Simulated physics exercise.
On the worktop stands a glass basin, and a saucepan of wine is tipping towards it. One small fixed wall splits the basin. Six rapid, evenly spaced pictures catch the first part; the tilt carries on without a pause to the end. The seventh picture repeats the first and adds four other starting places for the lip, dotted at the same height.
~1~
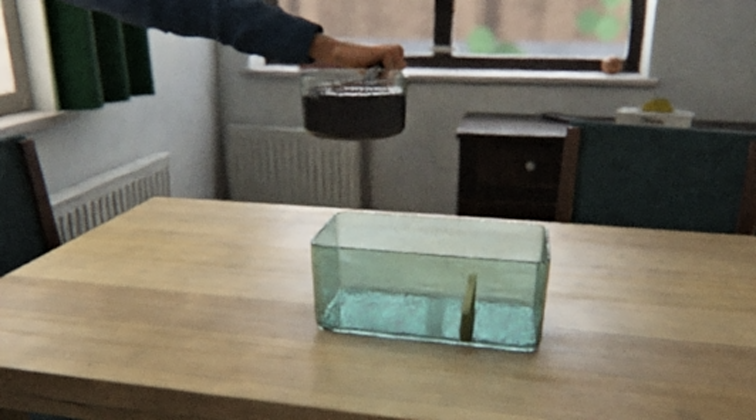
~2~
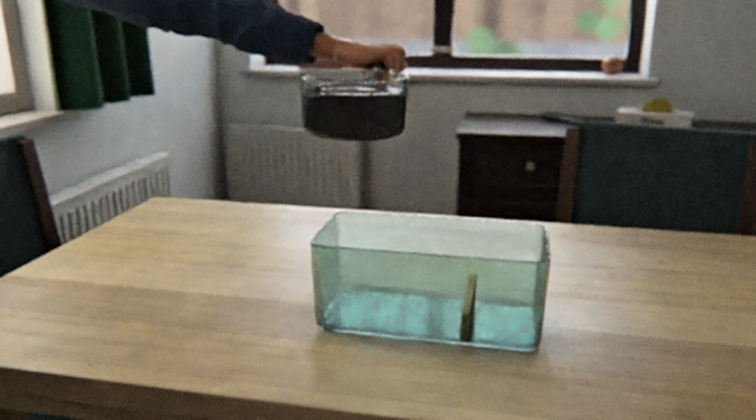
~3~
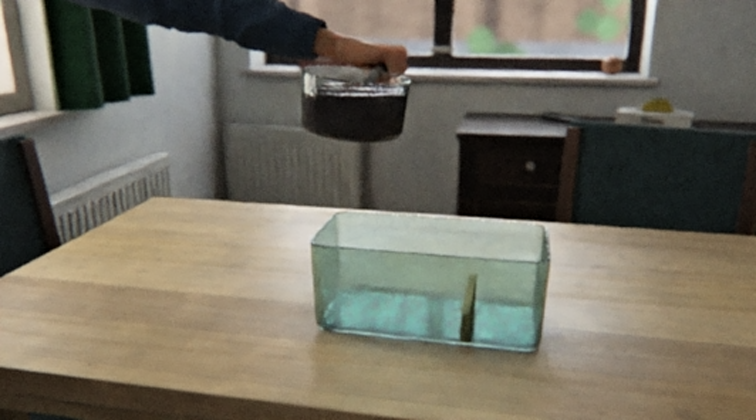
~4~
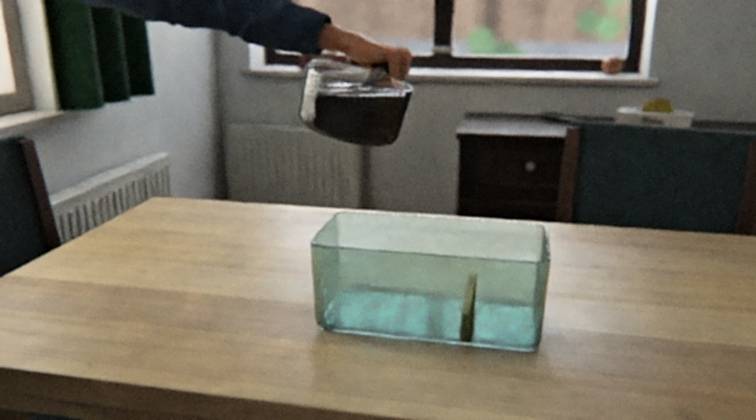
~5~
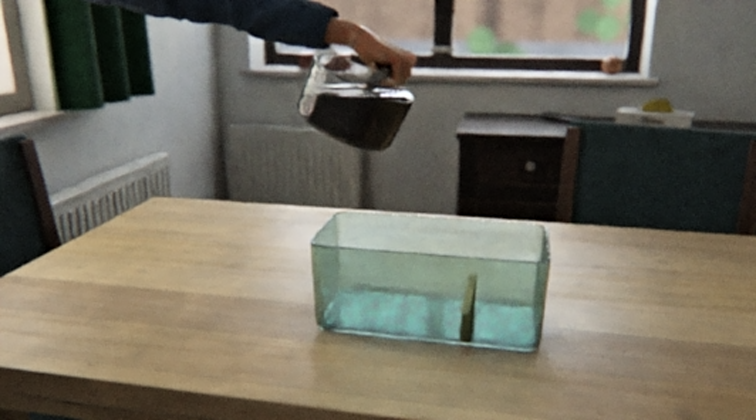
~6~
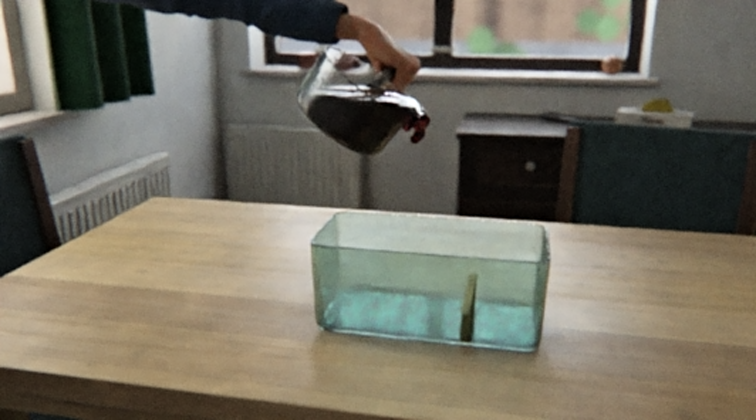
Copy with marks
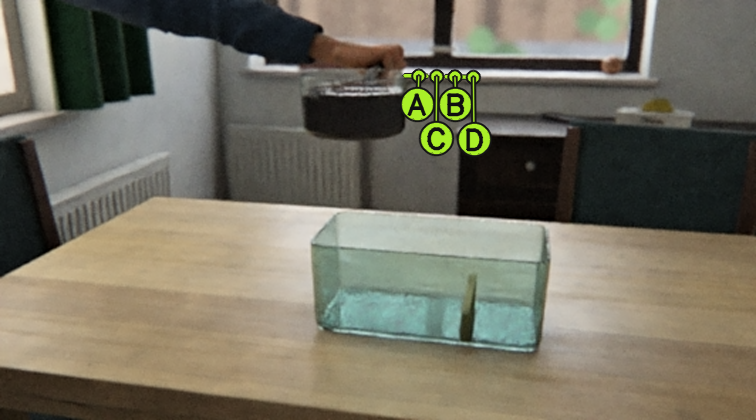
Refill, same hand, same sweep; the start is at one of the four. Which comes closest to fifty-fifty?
Go for A.
In lime, A at (418, 76); B at (454, 76); C at (436, 76); D at (473, 77).
With A, about 48 % ends left of the wall and 51 % right of it.
With B, about 39 % ends left of the wall and 60 % right of it.
With C, about 37 % ends left of the wall and 62 % right of it.
With D, about 33 % ends left of the wall and 65 % right of it.
